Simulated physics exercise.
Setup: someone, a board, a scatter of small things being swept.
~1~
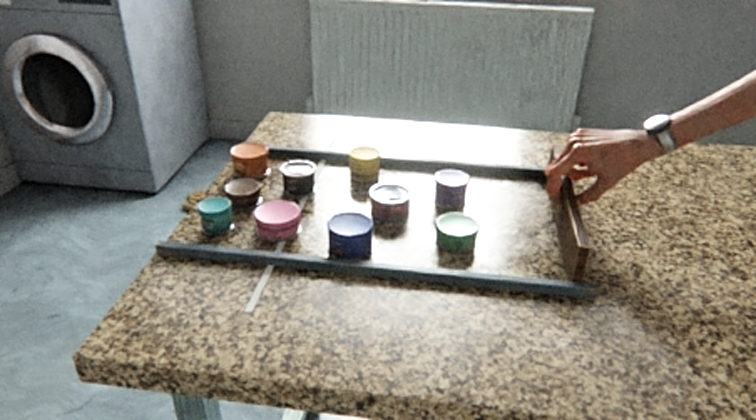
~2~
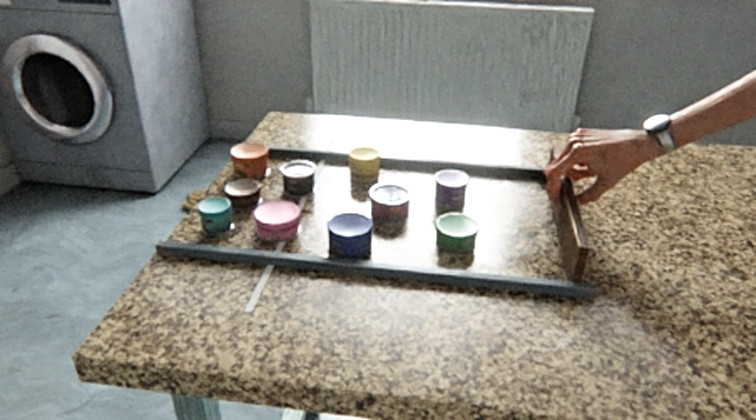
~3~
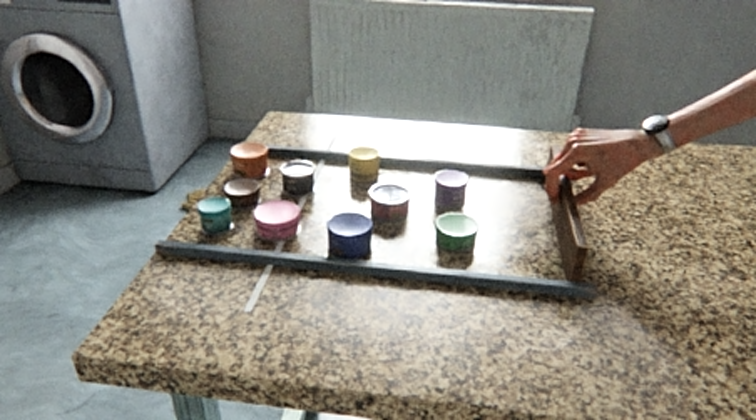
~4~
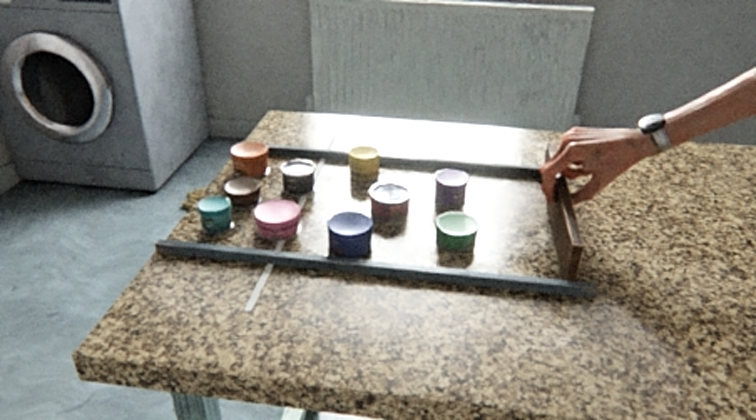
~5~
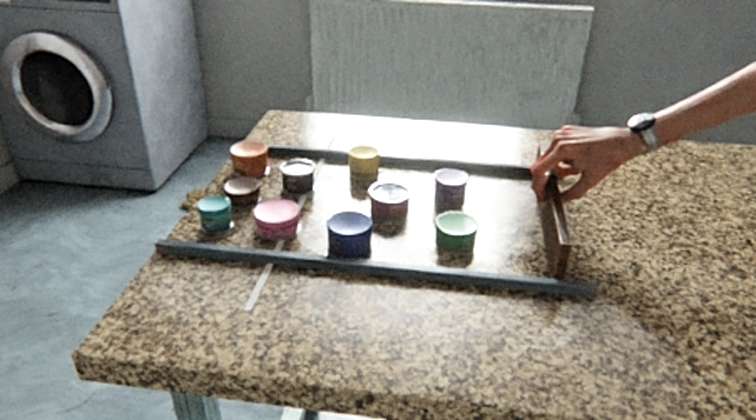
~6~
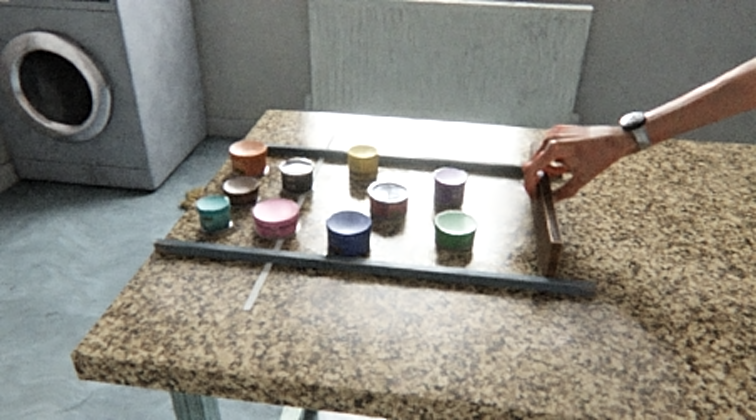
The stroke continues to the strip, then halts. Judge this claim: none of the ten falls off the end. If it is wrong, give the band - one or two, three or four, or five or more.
Falling ones: None at all.
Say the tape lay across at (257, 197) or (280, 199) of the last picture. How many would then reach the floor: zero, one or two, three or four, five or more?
Taking them in turn, 1 or 2; 1 or 2.
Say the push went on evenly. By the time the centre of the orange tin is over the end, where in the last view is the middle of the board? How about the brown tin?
First one: Around (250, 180). Other one: Around (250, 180).
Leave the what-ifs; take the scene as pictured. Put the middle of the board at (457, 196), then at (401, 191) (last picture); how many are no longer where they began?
At the first spot 2, then 4.
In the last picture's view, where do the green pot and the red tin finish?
The green pot ends up near (271, 211), and the red tin near (282, 190).
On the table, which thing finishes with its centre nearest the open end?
The one in question is the turquoise pot.
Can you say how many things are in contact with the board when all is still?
It's 5.
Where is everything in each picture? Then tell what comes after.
The first picture shows orange tin (250, 161); turquoise pot (216, 217); brown tin (243, 195); board (565, 207); tape (302, 203).
The second picture shows turquoise pot (216, 217); board (565, 207).
The third picture shows brown tin (243, 194); red tin (390, 202).
The fourth picture shows orange tin (250, 161); pink tin (278, 220).
The fifth picture shows turquoise pot (215, 215); yellow tub (364, 163).
The sixth picture shows orange tin (249, 160); turquoise pot (214, 214); brown tin (242, 192); board (542, 203); tape (301, 200).
Soon after, none off yet; orange tin at rest near (249, 160); turquoise pot at rest near (214, 214); brown tin at rest near (242, 192).
In the end, the number that fall off is zero.
